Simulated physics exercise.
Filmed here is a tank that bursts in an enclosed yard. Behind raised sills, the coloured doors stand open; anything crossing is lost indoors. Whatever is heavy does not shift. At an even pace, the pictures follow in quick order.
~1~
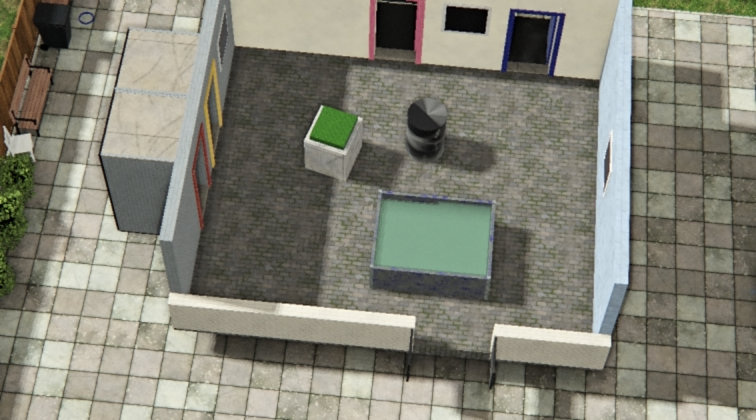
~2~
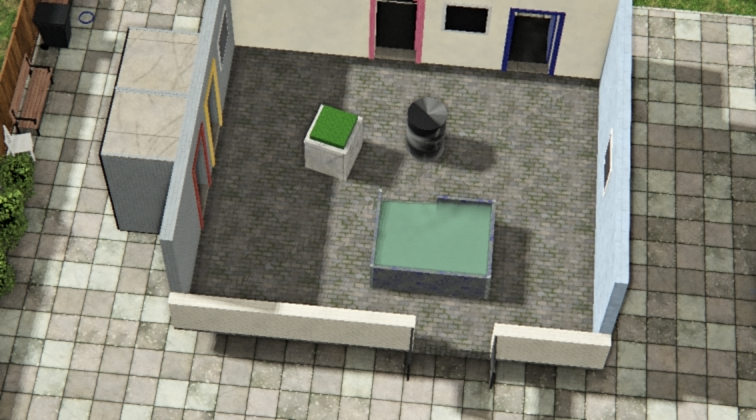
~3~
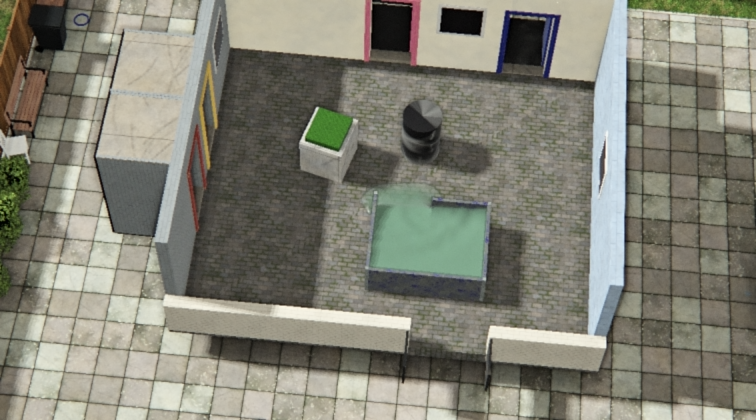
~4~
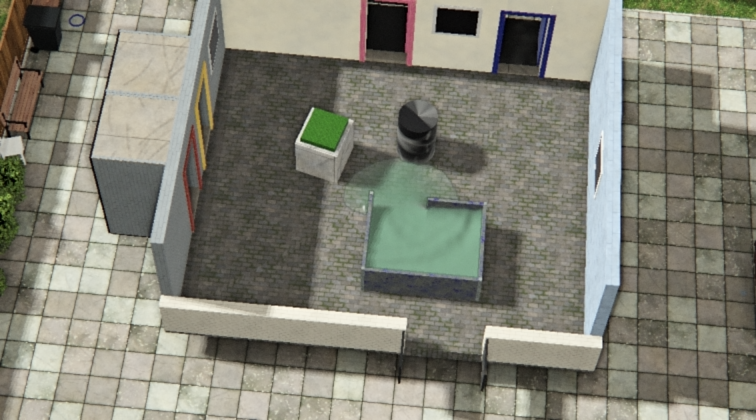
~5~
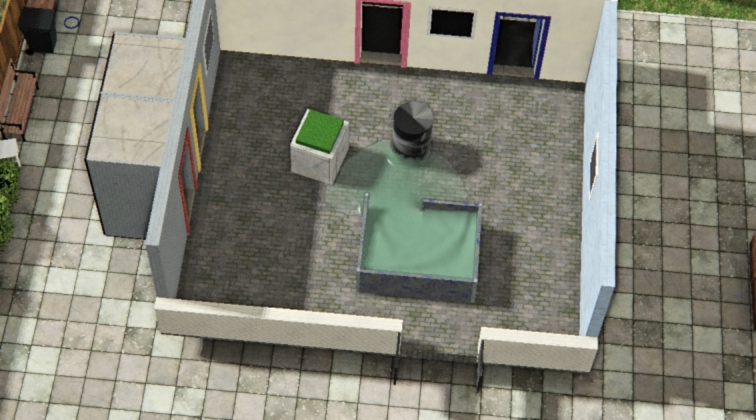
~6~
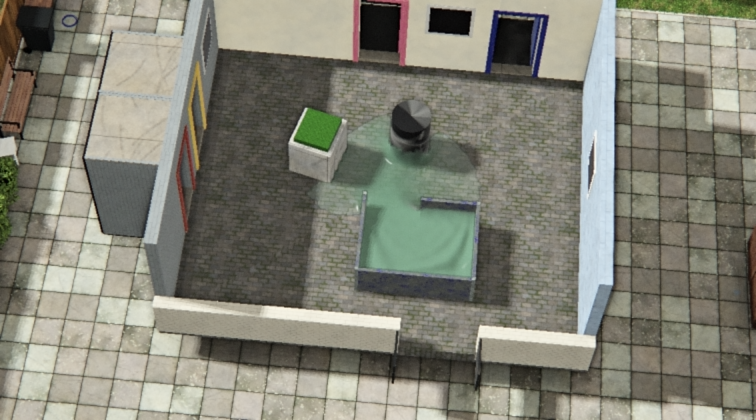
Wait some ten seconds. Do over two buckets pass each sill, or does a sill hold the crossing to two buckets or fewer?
The yellow door stays at or under the cap there; the pink door tips over the cap there; the blue door tips over the cap there; the red door stays at or under the cap there.
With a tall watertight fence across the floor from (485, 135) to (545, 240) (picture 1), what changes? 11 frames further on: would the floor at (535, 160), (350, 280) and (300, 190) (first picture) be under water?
Results in order: Bone-dry / bone-dry / swamped.
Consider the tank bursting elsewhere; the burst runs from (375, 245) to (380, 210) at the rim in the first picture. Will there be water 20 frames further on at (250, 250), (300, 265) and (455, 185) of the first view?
The first point is soaked, the second soaked, the third spared.
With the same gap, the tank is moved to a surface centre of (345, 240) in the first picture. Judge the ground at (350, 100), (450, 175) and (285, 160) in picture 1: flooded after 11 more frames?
As listed: Untouched, reached, reached.
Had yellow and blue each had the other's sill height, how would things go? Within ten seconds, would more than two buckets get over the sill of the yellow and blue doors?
Lab note: Yellow door doesn't reach it; blue door doesn't reach it.
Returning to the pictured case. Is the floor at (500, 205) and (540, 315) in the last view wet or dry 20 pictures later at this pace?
Soaked, not wet.
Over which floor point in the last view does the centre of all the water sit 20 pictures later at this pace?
The water centres close to (396, 169).
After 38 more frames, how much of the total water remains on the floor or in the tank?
About 94 per cent.
A moment on, water covers 20 % of the floor; the yellow door not reached, the pink door wet at the sill, nothing in, the blue door not reached, the red door not reached.
Next, water covers 45 % of the floor; the yellow door not reached, the pink door over two buckets in, the blue door under two buckets in, the red door not reached.
Then, water covers 55 % of the floor; the yellow door wet at the sill, nothing in, the pink door far over two buckets in, the blue door under two buckets in, the red door wet at the sill, nothing in.
Later, water covers 75 % of the floor; the yellow door wet at the sill, nothing in, the pink door far over two buckets in, the blue door over two buckets in, the red door wet at the sill, nothing in.
In the end, water covers 95 % of the floor; the yellow door wet at the sill, nothing in, the pink door far over two buckets in, the blue door over two buckets in, the red door wet at the sill, nothing in.
